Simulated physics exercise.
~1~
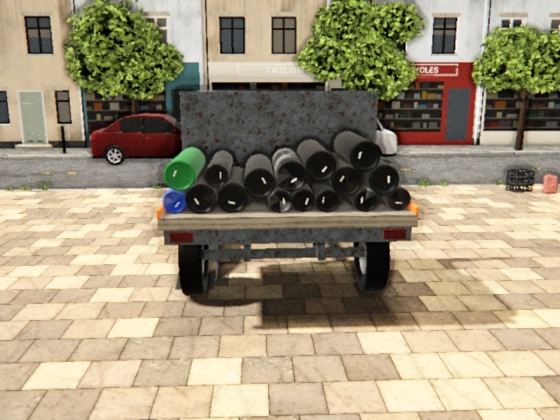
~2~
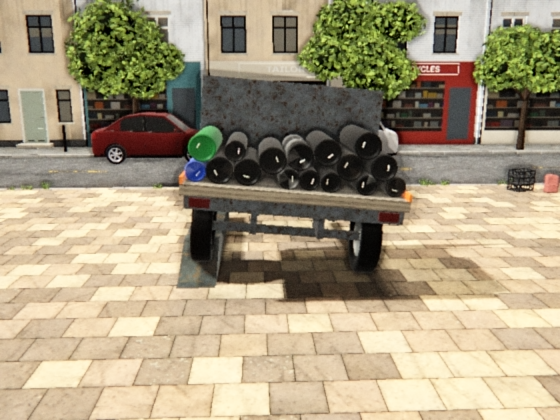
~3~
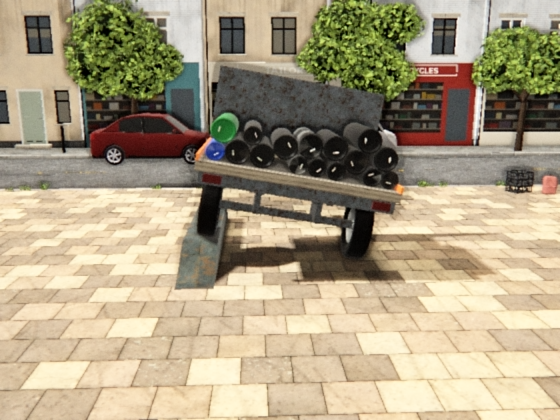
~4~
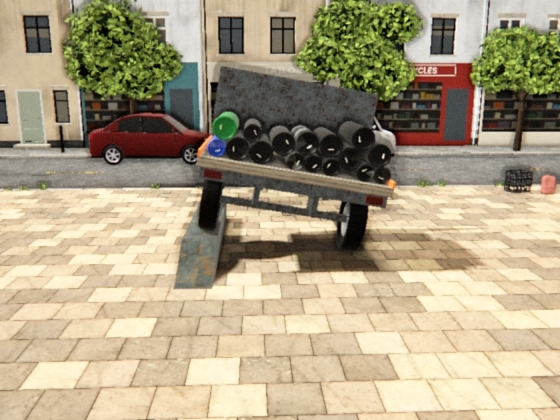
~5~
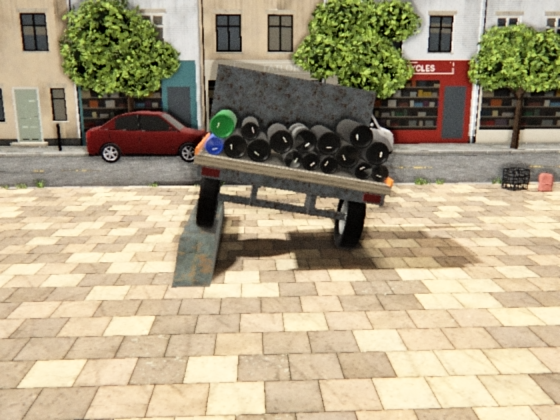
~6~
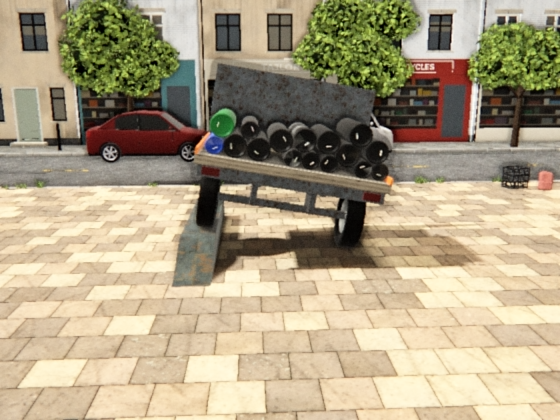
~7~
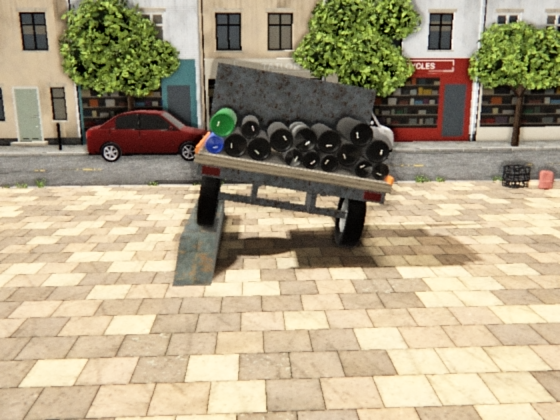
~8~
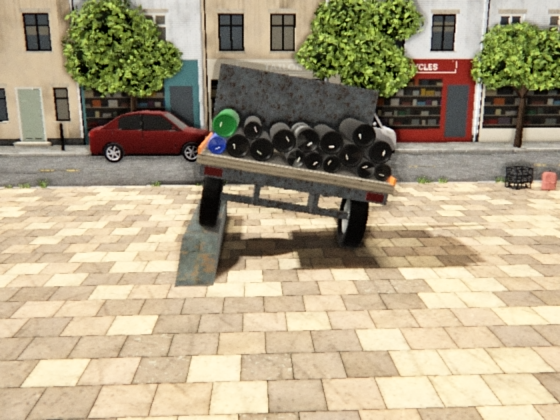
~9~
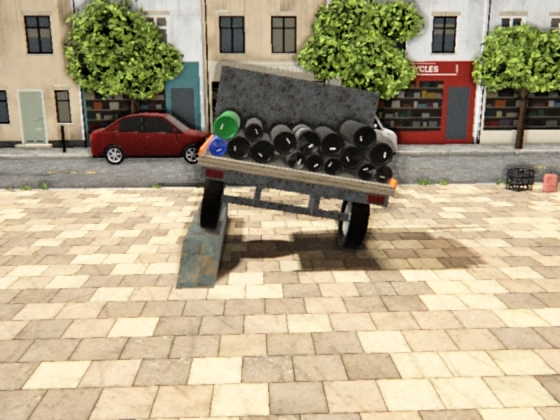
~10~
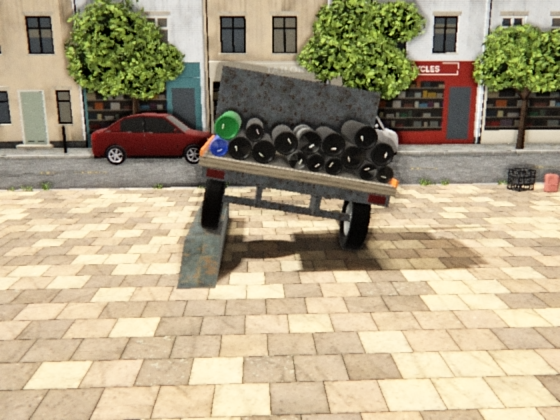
The video shows a flat trailer stacked with dark cylinders, plus one green and one blue at the left, tilting as its left wheel rides up a ramp-like block on a paved square. It stops leaning down to the right, with the whole load still aboard.
